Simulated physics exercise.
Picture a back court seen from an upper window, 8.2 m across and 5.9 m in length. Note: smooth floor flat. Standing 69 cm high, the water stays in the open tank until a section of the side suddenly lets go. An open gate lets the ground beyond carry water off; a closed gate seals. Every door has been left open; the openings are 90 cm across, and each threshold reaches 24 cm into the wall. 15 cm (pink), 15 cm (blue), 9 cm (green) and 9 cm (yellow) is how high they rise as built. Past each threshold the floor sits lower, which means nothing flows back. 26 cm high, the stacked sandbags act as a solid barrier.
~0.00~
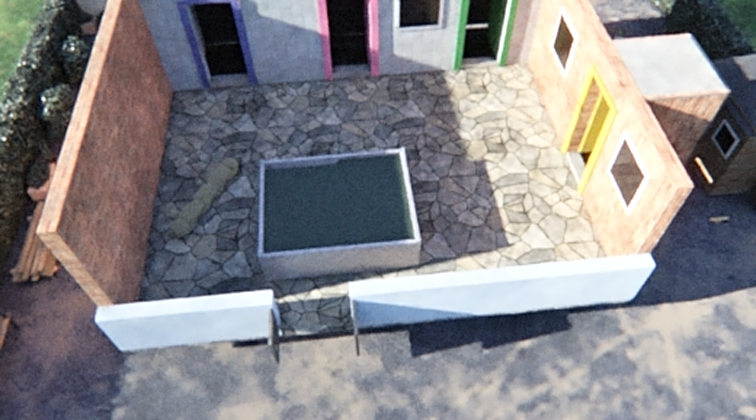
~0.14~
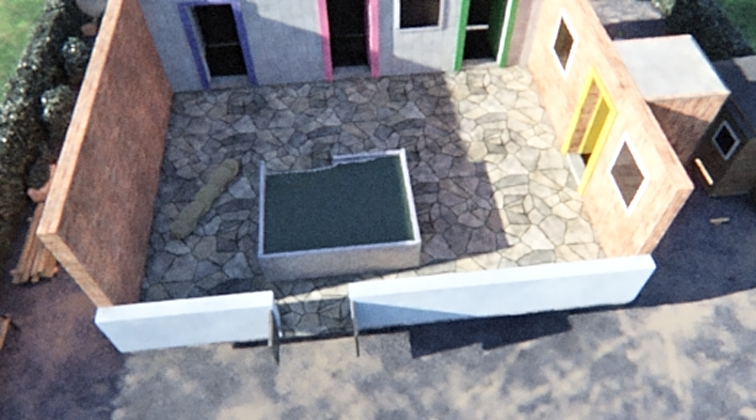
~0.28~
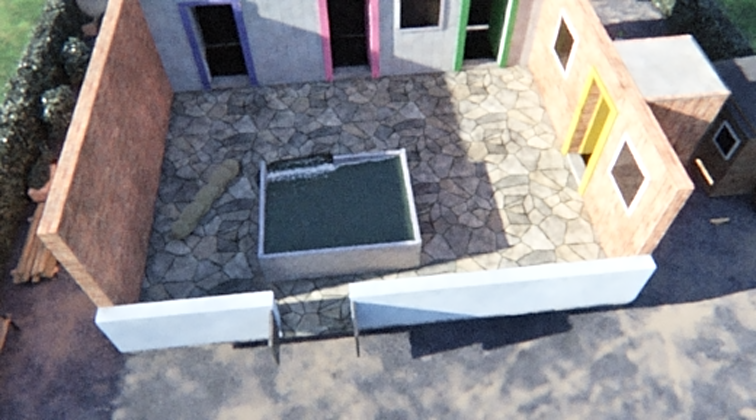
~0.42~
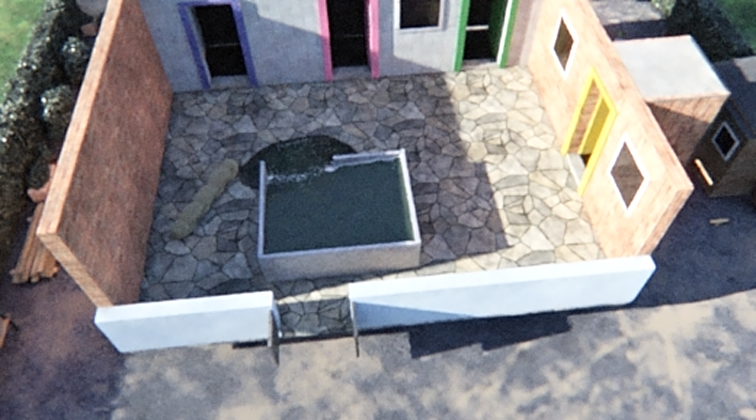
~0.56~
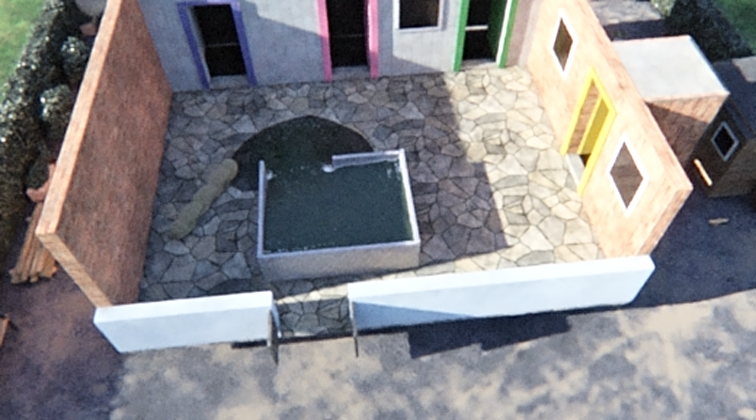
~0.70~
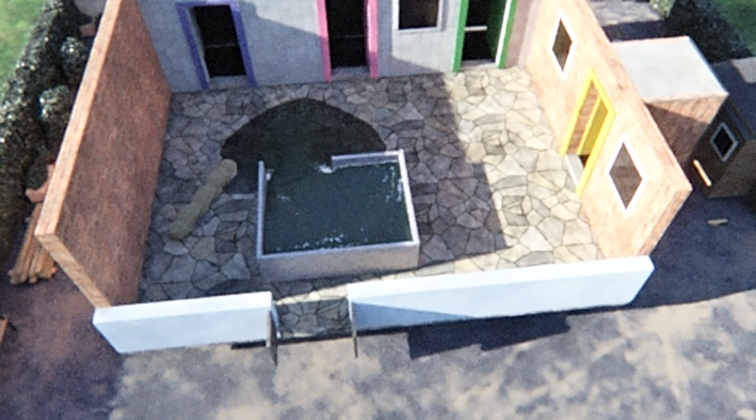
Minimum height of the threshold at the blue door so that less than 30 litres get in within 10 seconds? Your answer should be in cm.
Roughly 22 cm.
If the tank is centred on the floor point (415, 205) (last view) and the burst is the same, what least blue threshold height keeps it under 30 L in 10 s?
At least some 10.0 centimetres tall.
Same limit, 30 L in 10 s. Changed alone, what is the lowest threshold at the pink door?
I'd raise pink to close to 18 cm.
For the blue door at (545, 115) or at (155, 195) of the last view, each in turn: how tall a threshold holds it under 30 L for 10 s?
First place around 8.0 cm, second around 12.0 cm.
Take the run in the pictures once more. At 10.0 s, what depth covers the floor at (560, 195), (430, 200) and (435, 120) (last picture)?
I'd read roughly 5, 2 and 3 cm there.
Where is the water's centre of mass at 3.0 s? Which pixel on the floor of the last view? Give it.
(307, 164) or so.
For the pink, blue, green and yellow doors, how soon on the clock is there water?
Arrival times - pink: 1.1 s; blue: 1.2 s; green: 2.4 s; yellow: 4.5 s.
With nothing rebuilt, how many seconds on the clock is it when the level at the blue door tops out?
The depth peaks at about 2.2 seconds.
After 1.4 s water covers 25 % of the floor, deepest (40 cm) near (285, 184); 15 cm at the blue door, 0 litres in over its 15 cm threshold.
After 3.0 s water covers 35 % of the floor, deepest (36 cm) near (172, 96); 26 cm at the blue door, 64 litres in over its 15 cm threshold.
After 10.0 s water covers 95 % of the floor, deepest (13 cm) near (422, 284); 10 cm at the blue door, 126 litres in over its 15 cm threshold.
At the blue door as built, the water arrived by 1.2 s and peaked near 27 cm at 2.2 s.
With a threshold of 19.5 cm, 56 litres would have come in within the 10 s; with 26.5 cm, 7 litres. So under 30 litres takes about 22 cm.
